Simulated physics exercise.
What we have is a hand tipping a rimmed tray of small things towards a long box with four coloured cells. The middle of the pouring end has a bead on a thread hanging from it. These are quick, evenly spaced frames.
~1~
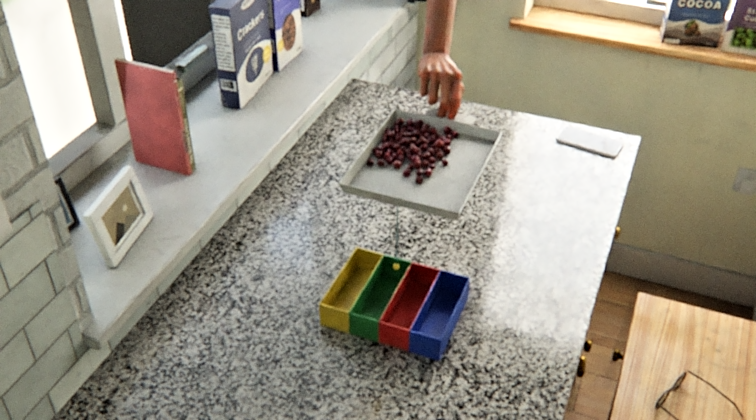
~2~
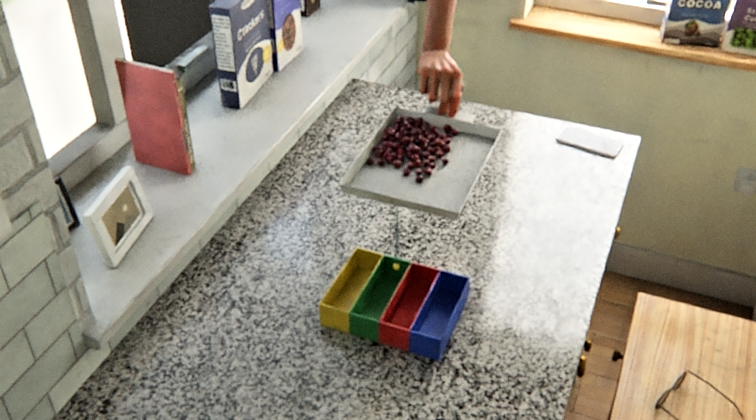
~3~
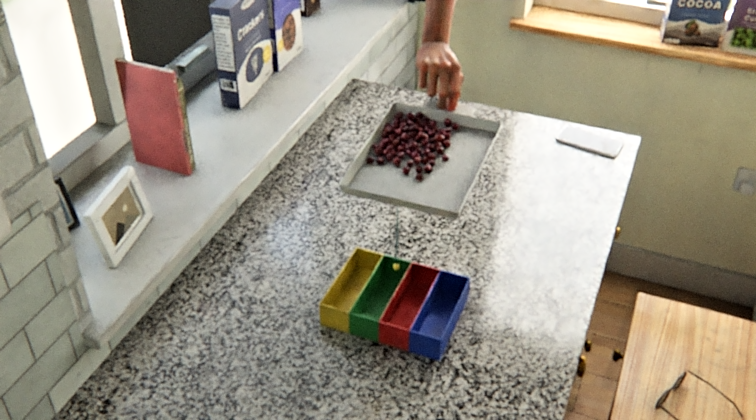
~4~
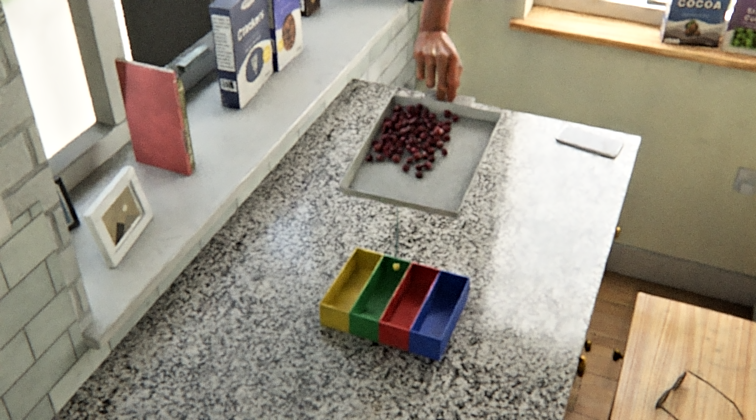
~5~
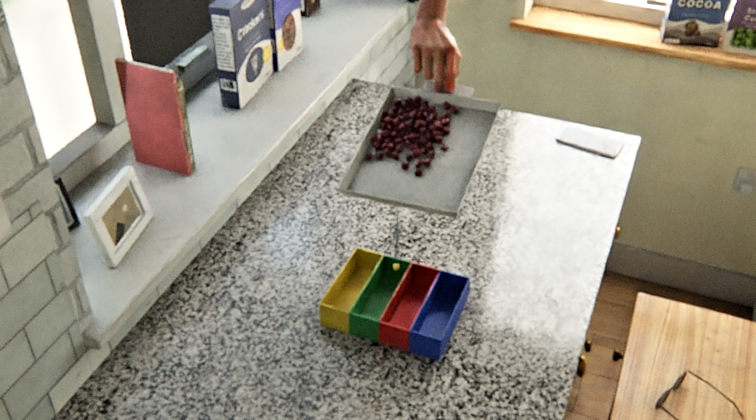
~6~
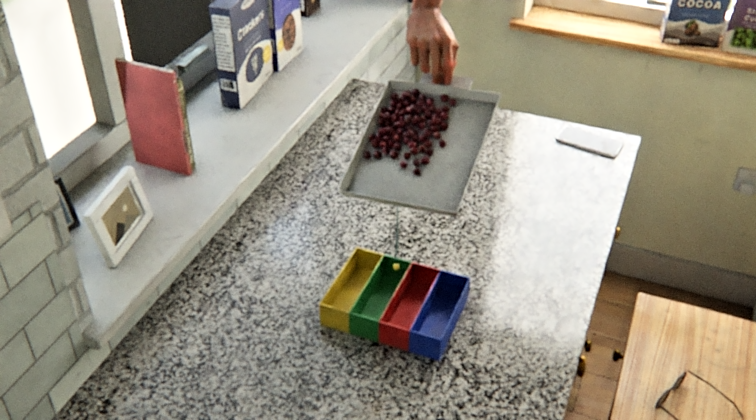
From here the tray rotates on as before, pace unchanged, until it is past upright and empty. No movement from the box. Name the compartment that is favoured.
Yellow.
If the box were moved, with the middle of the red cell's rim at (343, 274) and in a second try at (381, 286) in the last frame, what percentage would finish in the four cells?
Estimates in order: 90 percent, 100 percent.
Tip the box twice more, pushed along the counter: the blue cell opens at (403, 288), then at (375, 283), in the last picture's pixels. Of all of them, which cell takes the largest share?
The green cell first, that red cell second.
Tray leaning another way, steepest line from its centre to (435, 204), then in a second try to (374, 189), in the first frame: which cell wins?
Try 1 - the cell in blue. Try 2 - that yellow cell.
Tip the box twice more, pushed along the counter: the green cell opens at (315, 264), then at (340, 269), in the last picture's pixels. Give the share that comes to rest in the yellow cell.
In order, 0 % and 10 %.
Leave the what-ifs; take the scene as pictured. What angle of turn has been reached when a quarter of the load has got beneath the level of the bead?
Close to 105° of tilt at that moment.
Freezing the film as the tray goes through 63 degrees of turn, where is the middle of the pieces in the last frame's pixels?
About (369, 185).
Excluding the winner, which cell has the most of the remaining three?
Second best is the green one.
Soon, tray tipped steeply; most on the tray; a small part falling or outside the box.
A while on, tray tipped right over; about two thirds on the tray; a small part in the yellow cell; a stray few in the green cell; a stray few in the red cell; about a quarter falling or outside the box.
Towards the end, tray tipped past a quarter turn; about a third in the yellow cell; about a quarter in the green cell; a small part in the red cell; about a third falling or outside the box.
Finally, tray tipped past a quarter turn; about a third in the yellow cell; about a quarter in the green cell; a small part in the red cell; none in the blue cell; about a third outside the box.
